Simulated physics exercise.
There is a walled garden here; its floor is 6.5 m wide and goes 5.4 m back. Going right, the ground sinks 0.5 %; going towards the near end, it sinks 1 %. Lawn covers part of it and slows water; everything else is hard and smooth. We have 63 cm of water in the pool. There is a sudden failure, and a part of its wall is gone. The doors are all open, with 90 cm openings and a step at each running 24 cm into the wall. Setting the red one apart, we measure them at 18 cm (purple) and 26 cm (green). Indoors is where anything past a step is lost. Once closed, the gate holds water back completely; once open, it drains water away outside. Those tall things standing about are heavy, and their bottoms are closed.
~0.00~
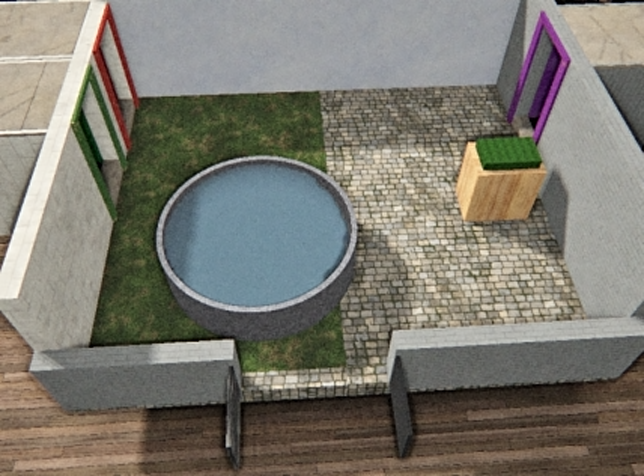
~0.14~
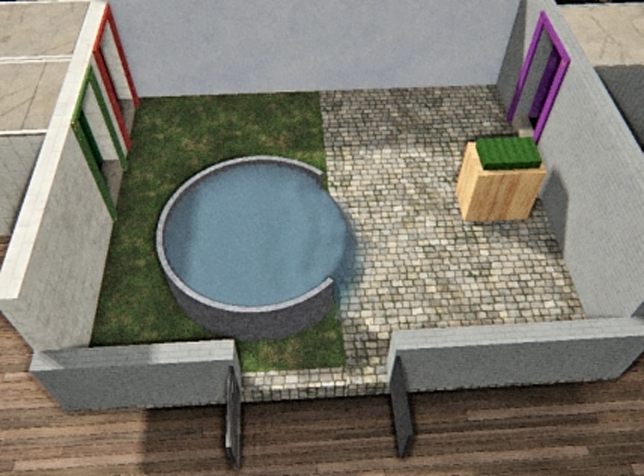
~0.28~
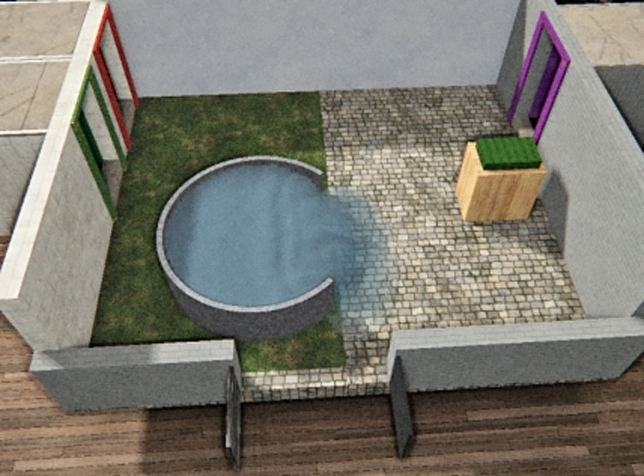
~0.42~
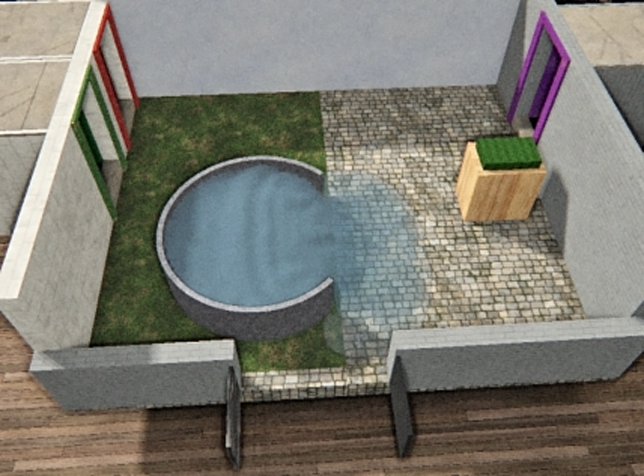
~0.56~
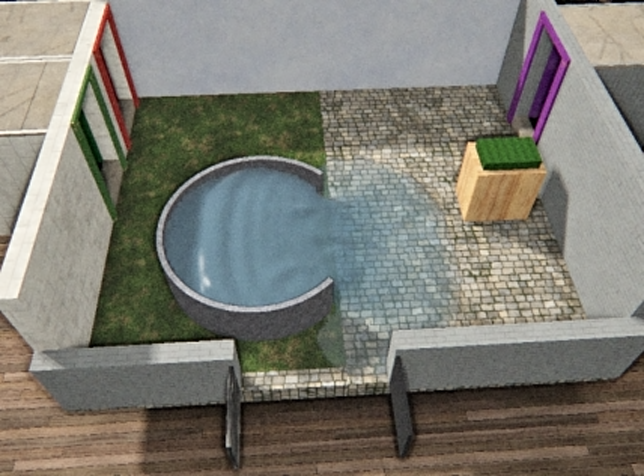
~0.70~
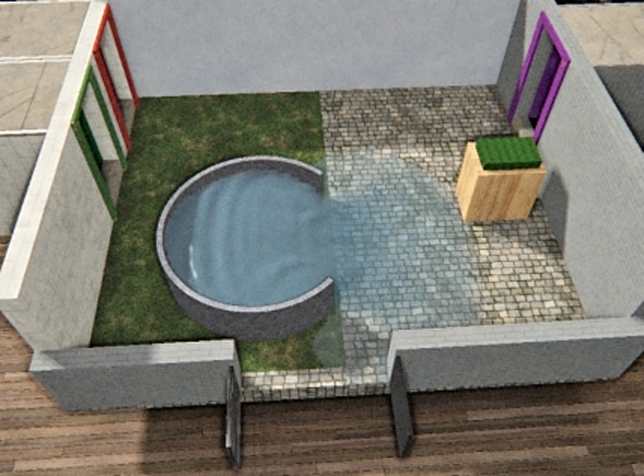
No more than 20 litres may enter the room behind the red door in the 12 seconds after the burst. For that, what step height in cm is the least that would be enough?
A step of about 5.5 cm would just do.
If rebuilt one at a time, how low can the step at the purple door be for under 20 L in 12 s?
The purple door needs around 14.0 cm.
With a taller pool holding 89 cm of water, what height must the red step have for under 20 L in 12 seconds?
I'd say close to 11.5 cm.
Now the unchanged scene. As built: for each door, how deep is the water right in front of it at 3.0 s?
Purple 14, red 0, green 0 cm.
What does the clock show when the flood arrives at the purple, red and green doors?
Times - purple 1.5 seconds, red 7.5 seconds, green 8.0 seconds.
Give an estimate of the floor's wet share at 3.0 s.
The wet part is about 50 per cent.
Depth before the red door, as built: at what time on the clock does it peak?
Roughly at 8.0 s.
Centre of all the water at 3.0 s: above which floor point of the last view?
The water's centre is at about (413, 241).
After 1.4 s water covers 40 % of the floor, deepest (35 cm) near (452, 216); it has not reached the red door.
After 3.0 s water covers 50 % of the floor, deepest (35 cm) near (600, 352); it has not reached the red door.
After 12.0 s water covers 100 % of the floor, deepest (11 cm) near (83, 381); 8 cm at the red door, 0 litres in over its 22 cm step.
At the red door as built, the water arrived by 7.6 s and peaked near 10 cm at 8.0 s.
With a step of 4 cm, 36 litres would have come in within the 12 s; with 6.5 cm, 9 litres. So under 20 litres takes about 5.5 cm.
